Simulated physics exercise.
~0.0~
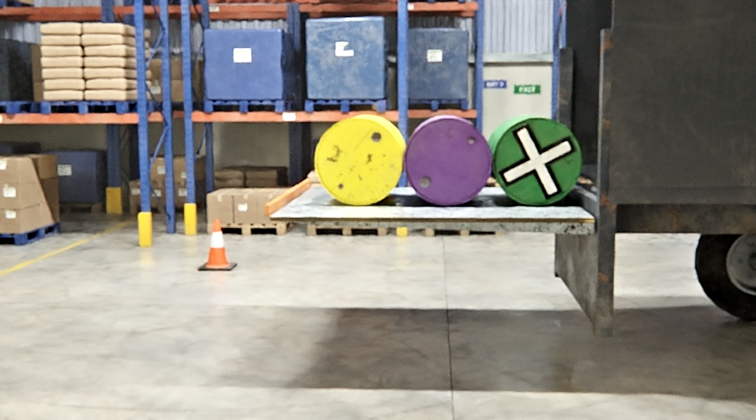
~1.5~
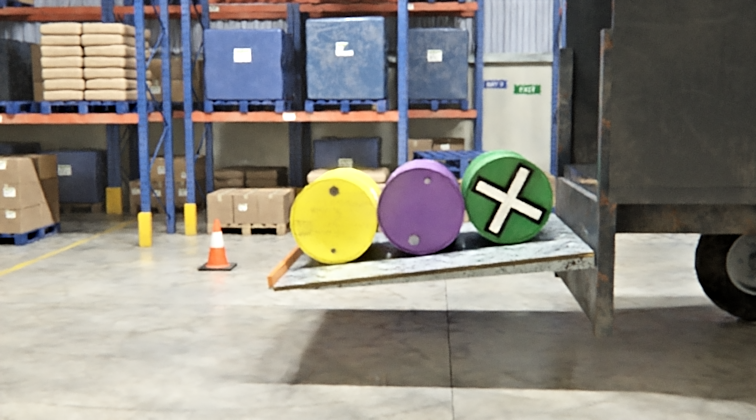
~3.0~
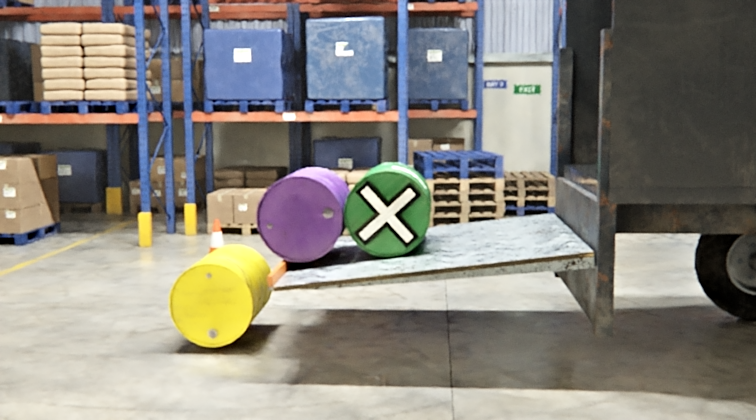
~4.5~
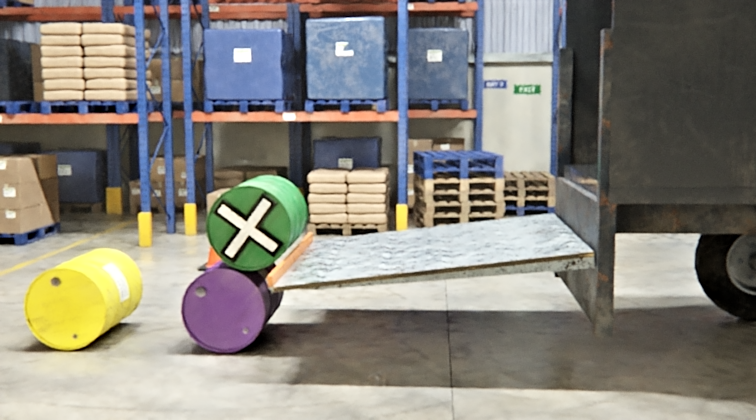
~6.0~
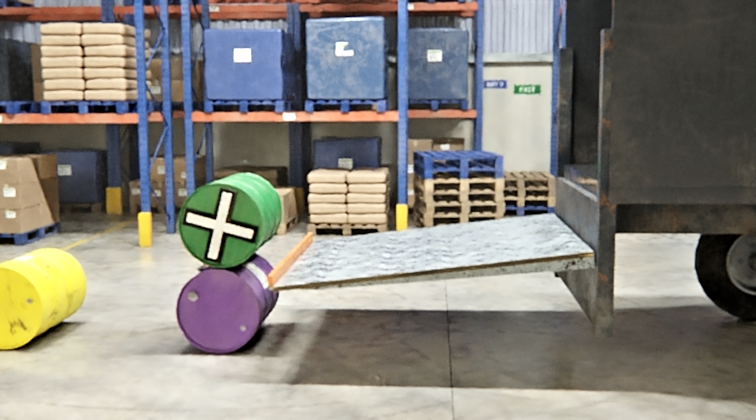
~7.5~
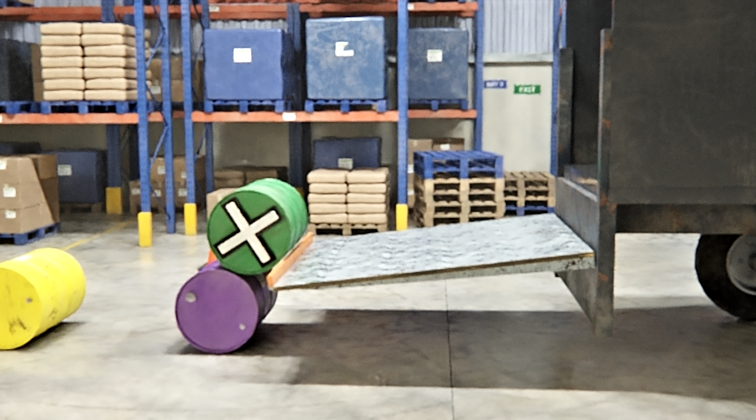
A steel platform juts from the back of a dark lorry on the right of a warehouse, seen from the side, with laden blue and orange racking behind. Yellow, purple and green drums stand end-on in a row on it, the green one marked with a white cross. The platform lowers and tilts down to the left, and the drums roll that way. The yellow drum goes over the orange stop to the floor and rolls left. Purple drops beside the edge, and green follows, rolling onto it, then shifts back right, ending perched between purple and the stop.
